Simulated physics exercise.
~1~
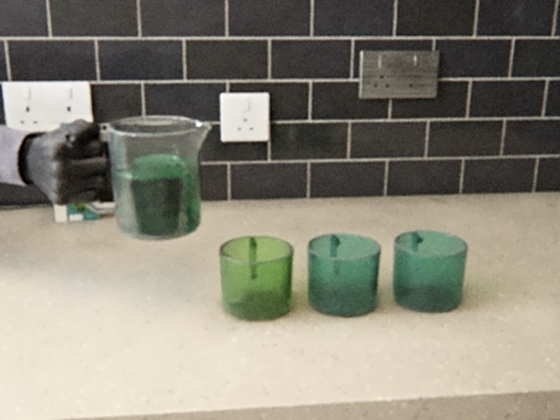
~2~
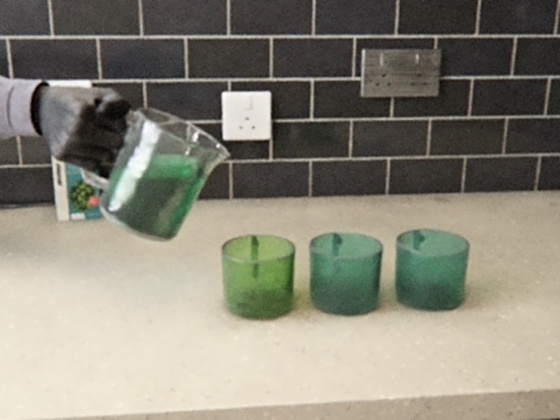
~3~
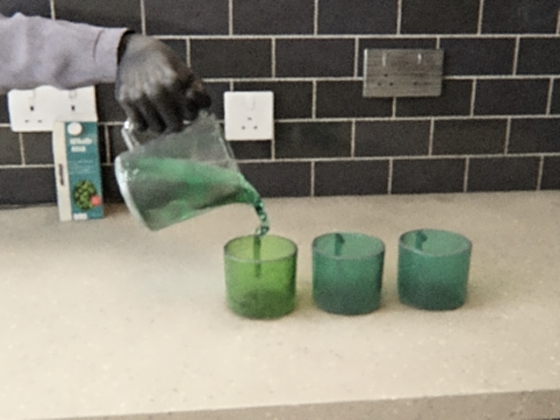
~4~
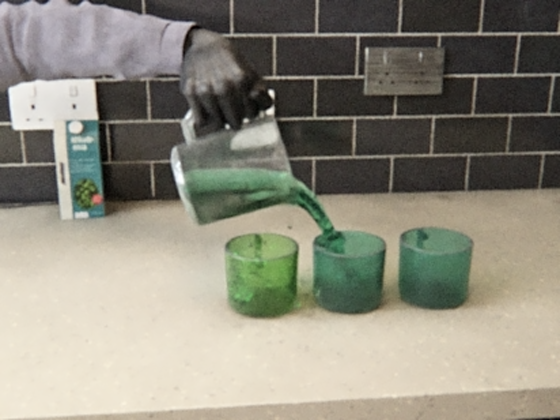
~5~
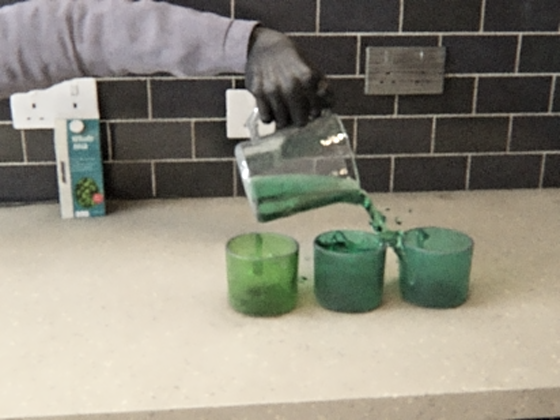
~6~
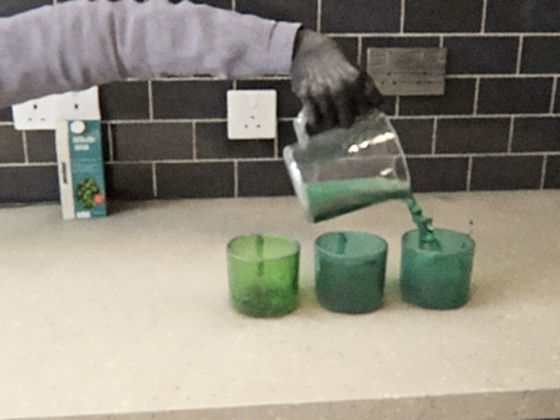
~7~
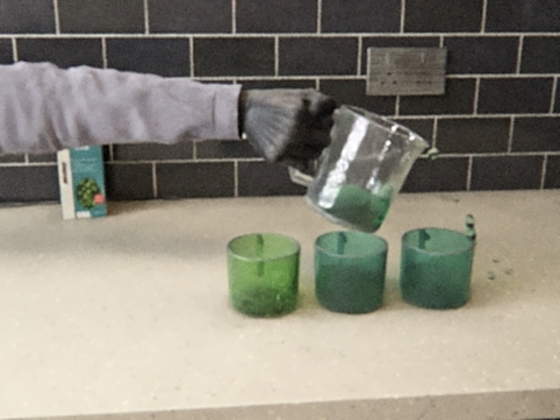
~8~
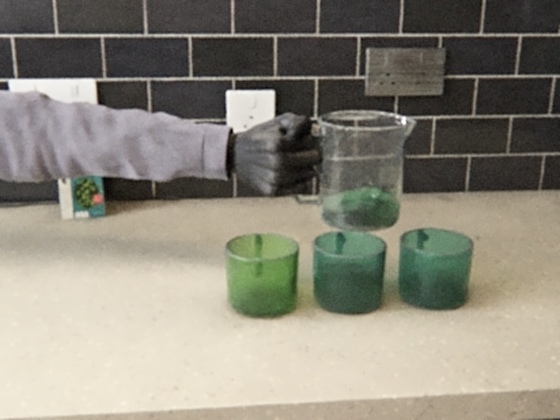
The footage shows a gloved hand tilting a clear jug of green liquid and sweeping it rightwards over three green cups in a line on a worktop, pouring along them and splashing a little, before bringing the jug level above the right cups with some liquid left.
